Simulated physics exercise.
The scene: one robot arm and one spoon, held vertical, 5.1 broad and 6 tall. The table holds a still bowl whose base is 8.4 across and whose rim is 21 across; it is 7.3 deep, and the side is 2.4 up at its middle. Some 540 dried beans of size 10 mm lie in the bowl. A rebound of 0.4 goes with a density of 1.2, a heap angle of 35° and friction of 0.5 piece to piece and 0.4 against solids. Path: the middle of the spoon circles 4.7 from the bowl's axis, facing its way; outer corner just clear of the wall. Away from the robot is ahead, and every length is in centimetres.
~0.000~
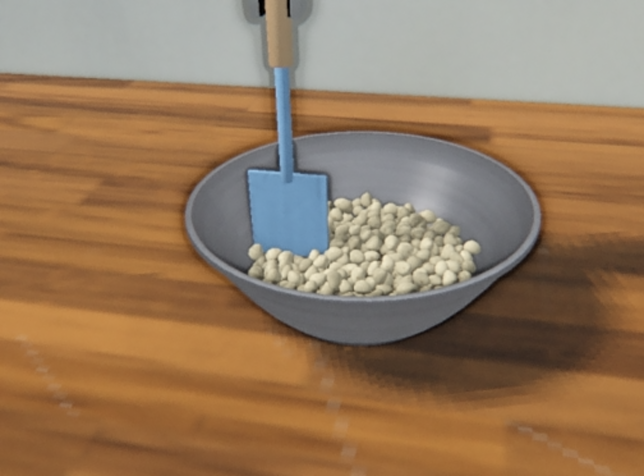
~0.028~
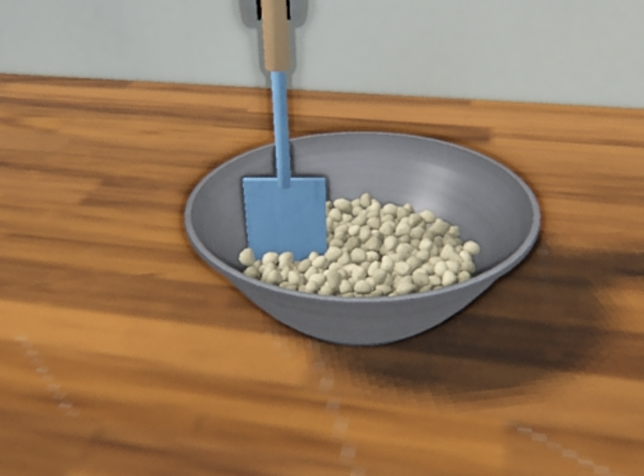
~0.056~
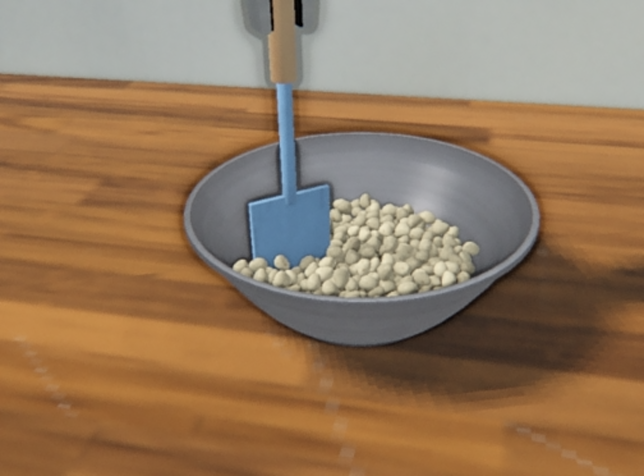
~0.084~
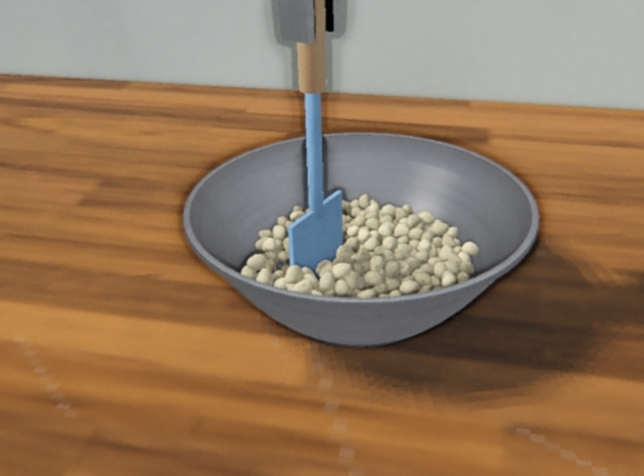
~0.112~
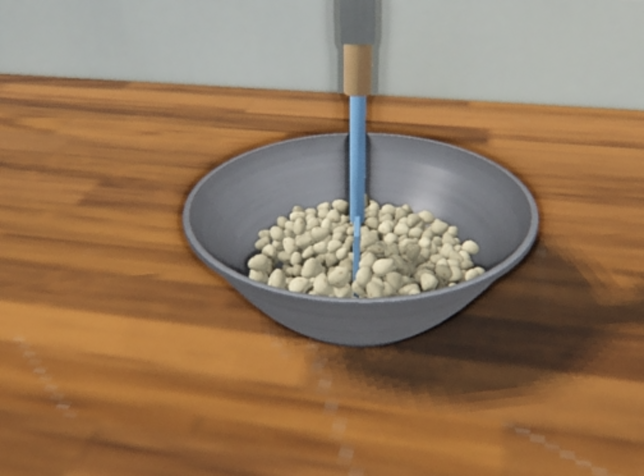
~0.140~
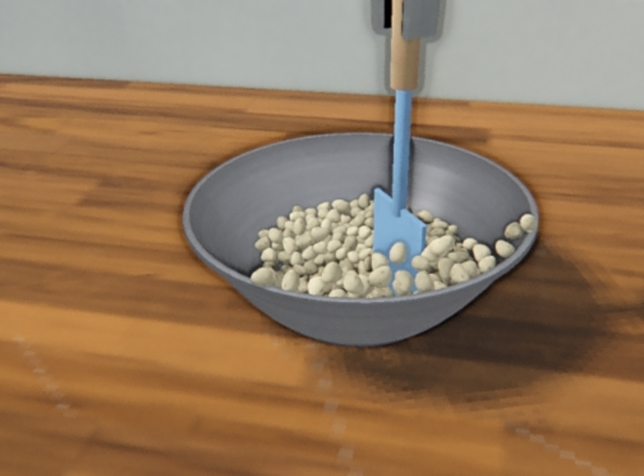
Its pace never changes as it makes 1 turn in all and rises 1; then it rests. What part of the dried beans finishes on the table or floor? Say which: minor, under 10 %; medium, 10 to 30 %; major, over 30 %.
That would be a medium share.
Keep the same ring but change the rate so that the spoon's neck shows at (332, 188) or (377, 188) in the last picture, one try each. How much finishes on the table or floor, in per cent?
About 5 and 10 %.
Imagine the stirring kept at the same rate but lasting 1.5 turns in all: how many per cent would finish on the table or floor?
Roughly 30 per cent would end up there.
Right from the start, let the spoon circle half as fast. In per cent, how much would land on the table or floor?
My guess is about 0 per cent.
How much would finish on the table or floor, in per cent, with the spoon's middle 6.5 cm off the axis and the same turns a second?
Some 0 percent would.
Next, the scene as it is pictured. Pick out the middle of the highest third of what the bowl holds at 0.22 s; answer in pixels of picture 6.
Roughly at (431, 204).
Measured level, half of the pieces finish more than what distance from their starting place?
I'd estimate close to 5 cm.
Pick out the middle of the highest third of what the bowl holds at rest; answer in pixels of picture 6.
Roughly pixel (306, 267).
After 0.22 s, 213° round, highest piece 13 above the table; 509 in the bowl, 29 in flight or on the tool.
After 0.29 s, 297° round, highest piece 11 above the table; 478 in the bowl, 13 on the table or floor, 47 in flight or on the tool.
After 0.53 s, 0° round, highest piece 6 above the table; 432 in the bowl, 102 on the table or floor, 4 in flight or on the tool.
After 1.23 s, 0° round, highest piece 6 above the table; 432 in the bowl, 106 on the table or floor.
At rest, 432 in the bowl, 106 on the table or floor. That is 20 % on the table or floor.
